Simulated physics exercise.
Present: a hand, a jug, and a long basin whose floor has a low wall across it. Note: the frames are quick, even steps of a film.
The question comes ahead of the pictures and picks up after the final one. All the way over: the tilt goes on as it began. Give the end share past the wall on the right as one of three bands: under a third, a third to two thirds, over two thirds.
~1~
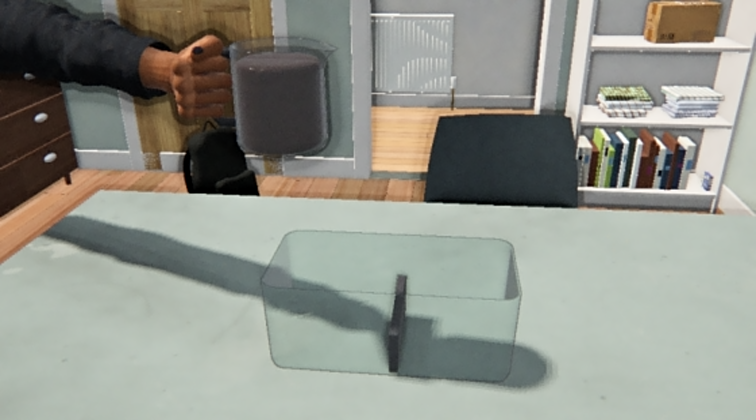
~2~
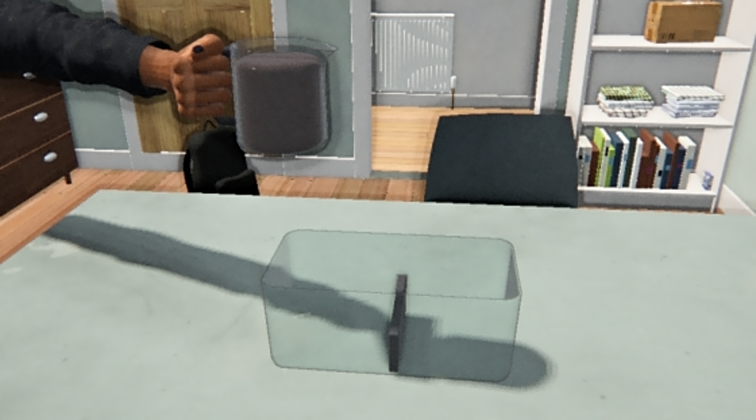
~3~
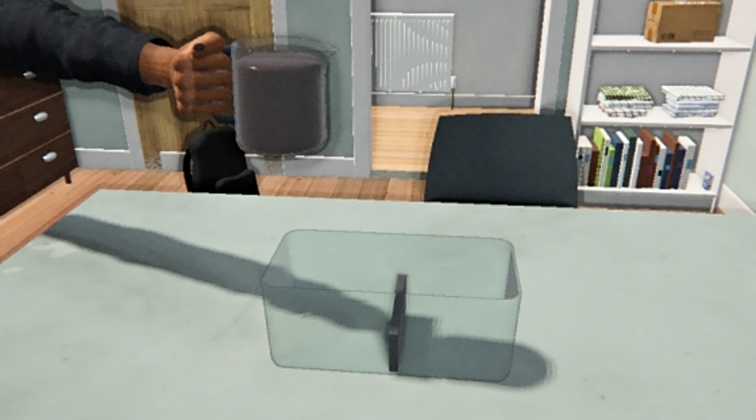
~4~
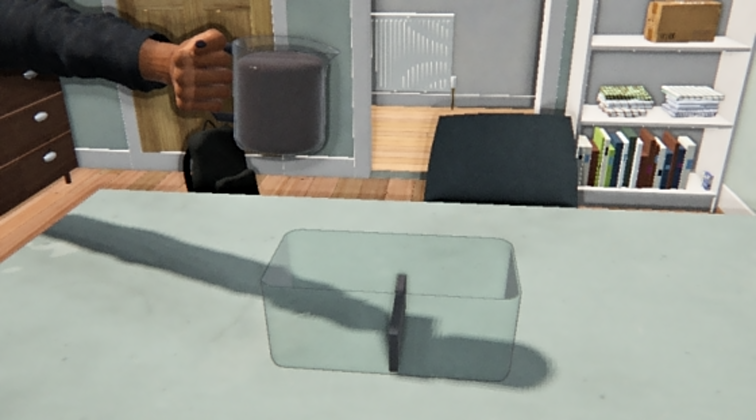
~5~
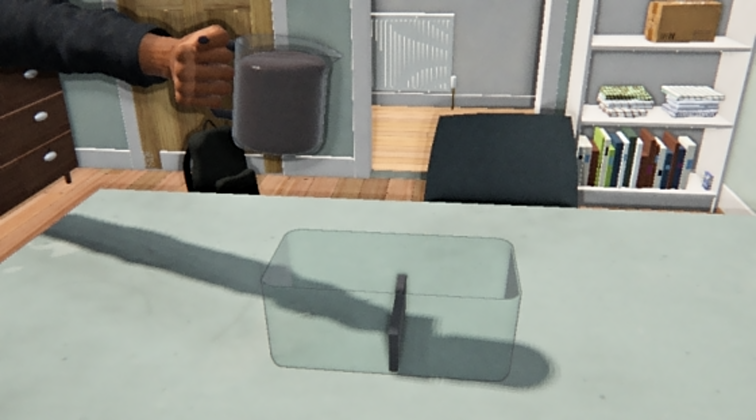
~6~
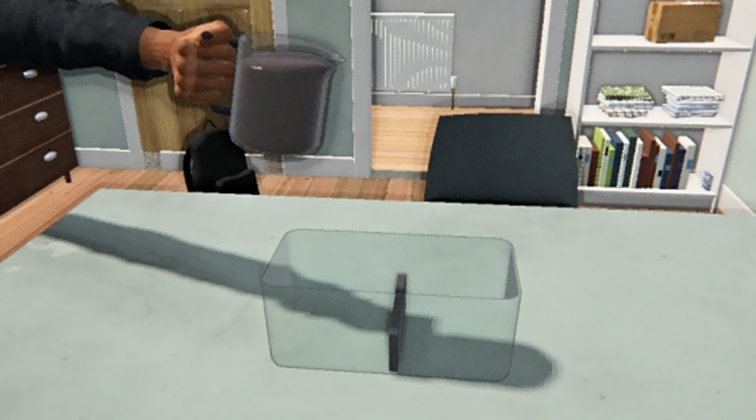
I predict a lot ends up right of the wall, past two thirds.
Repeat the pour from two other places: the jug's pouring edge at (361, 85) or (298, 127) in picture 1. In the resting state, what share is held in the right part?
Roughly 90 % and 5 %.
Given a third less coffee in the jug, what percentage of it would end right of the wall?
About 60 in a hundred.
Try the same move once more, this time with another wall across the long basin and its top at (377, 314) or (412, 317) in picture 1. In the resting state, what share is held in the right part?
Try one about 90 %, try two about 60 %.
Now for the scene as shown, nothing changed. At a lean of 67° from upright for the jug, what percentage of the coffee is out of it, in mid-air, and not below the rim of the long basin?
Estimate: 15 per cent, roughly.
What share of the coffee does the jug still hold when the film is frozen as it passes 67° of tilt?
80 per cent, roughly.
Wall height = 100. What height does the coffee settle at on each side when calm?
I'd say about 10 for the left and about 50 for the right.
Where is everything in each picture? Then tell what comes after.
In the first picture, tilt 0°; pouring edge (337, 48); surface from (238, 60) to (322, 61); the long basin's rim runs from (274, 257) to (516, 269); the wall's top is at (398, 304).
In the second picture, tilt 0°; pouring edge (338, 48); surface from (238, 59) to (322, 60).
In the third picture, tilt 2°; pouring edge (339, 49); surface from (239, 58) to (324, 61).
In the fourth picture, tilt 4°; pouring edge (341, 51); surface from (241, 58) to (325, 62).
In the fifth picture, tilt 7°; pouring edge (344, 55); surface from (242, 59) to (328, 62).
In the sixth picture, tilt 11°; pouring edge (346, 60); surface from (243, 60) to (331, 62).
A moment on, the jug is tipped part way and 82 per cent is still to pour, 0 is left of the wall and 1 right of it.
Next, the jug is tipped on its side and 33 per cent is still to pour, 1 is left of the wall and 35 right of it.
Then the jug is tipped on its side and 8 per cent is still to pour, 8 is left of the wall and 75 right of it.
Later the jug is tipped on its side and 2 per cent is still to pour, 18 is left of the wall and 77 right of it.
Finally, 21 per cent lies left of the wall, 77 right of it and 2 outside.
